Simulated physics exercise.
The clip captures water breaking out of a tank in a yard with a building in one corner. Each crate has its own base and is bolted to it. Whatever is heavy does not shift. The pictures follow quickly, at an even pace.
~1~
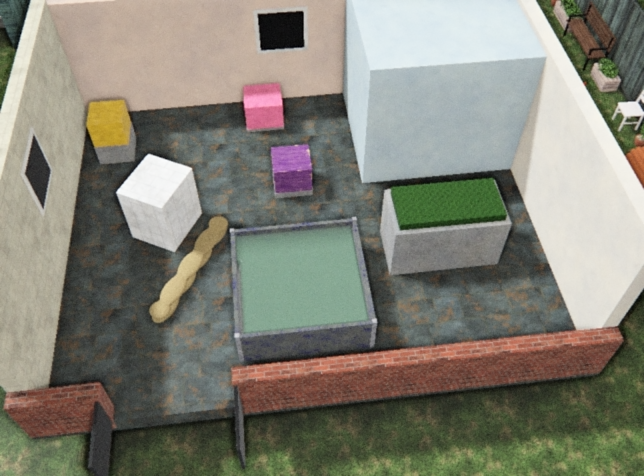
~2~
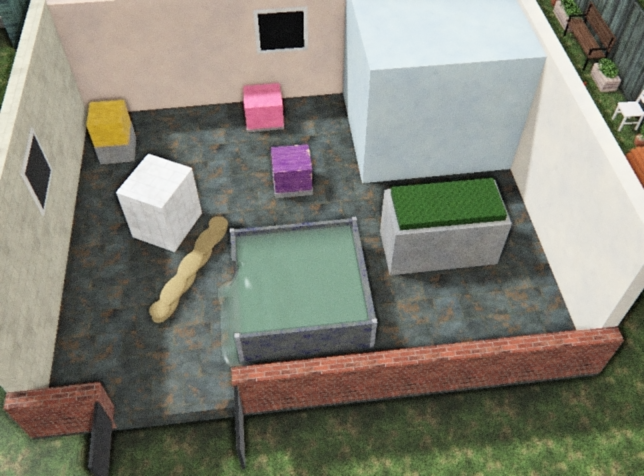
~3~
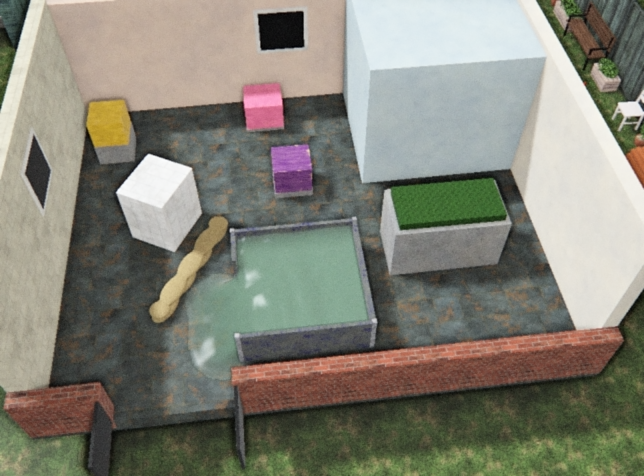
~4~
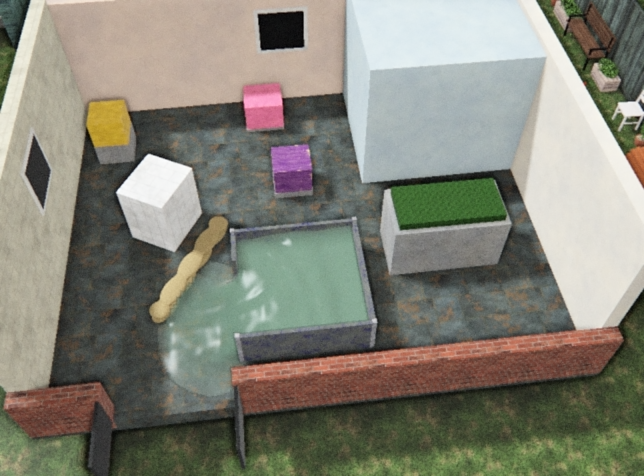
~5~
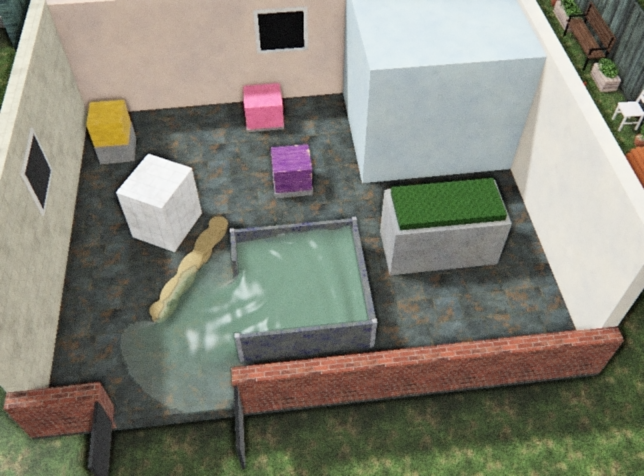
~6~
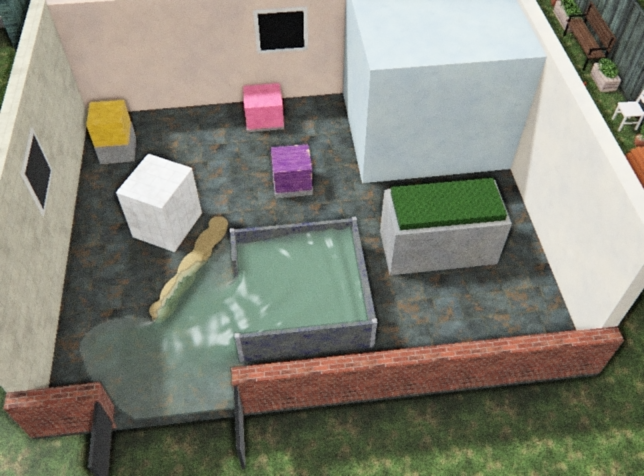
The clip opens on a still tank of pale green water in a walled yard with coloured blocks and a large pale blue block in one corner. The tank's left side gives way and water pours out across the dark floor, spreading along the tan wavy barrier, then past its lower end toward the left.
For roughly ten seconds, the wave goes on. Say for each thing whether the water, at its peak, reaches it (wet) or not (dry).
Pink crate: Wet; purple crate: Dry; yellow crate: Dry.
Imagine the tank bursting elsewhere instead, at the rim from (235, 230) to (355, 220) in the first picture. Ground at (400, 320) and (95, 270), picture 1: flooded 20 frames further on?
I'd expect the first point to stay dry and the second point to stay dry.
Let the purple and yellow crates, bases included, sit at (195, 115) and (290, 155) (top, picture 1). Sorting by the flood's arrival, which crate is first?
Answer: The yellow crate.
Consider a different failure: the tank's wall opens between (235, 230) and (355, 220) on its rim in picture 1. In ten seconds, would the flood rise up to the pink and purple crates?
The pink crate is reached; the purple crate is reached.
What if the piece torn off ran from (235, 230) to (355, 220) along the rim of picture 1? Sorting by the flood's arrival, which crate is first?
First: The one in purple.
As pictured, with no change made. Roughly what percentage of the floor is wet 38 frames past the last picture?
That works out at 60 %.
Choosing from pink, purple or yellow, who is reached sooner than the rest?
The purple-painted one.
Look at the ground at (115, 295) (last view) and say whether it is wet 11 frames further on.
That spot: Submerged.
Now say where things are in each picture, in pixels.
In the first frame, the tank at (300, 277) is whole and still.
In the second frame, the front is at (231, 284), out from the gap at (241, 314).
In the third frame, water pours out at (241, 314) and has run to (195, 291).
In the fourth frame, water pours out at (241, 315) and has run to (171, 369).
In the fifth frame, water pours out at (241, 314) and has run to (125, 343).
In the sixth frame, the front is at (86, 351), out from the gap at (241, 315).
A moment on, water covers 20 % of the floor; the pink crate not reached, the purple crate not reached, the yellow crate not reached.
Next, water covers 25 % of the floor; the pink crate not reached, the purple crate water round its plinth, the yellow crate not reached.
Then, water covers 35 % of the floor; the pink crate not reached, the purple crate water round its plinth, the yellow crate water round its plinth.
Later, water covers 60 % of the floor; the pink crate water round its plinth, the purple crate water round its plinth, the yellow crate water round its plinth.
In the end, water covers 70 % of the floor; the pink crate was topped, the purple crate stayed above the water, the yellow crate stayed above the water.
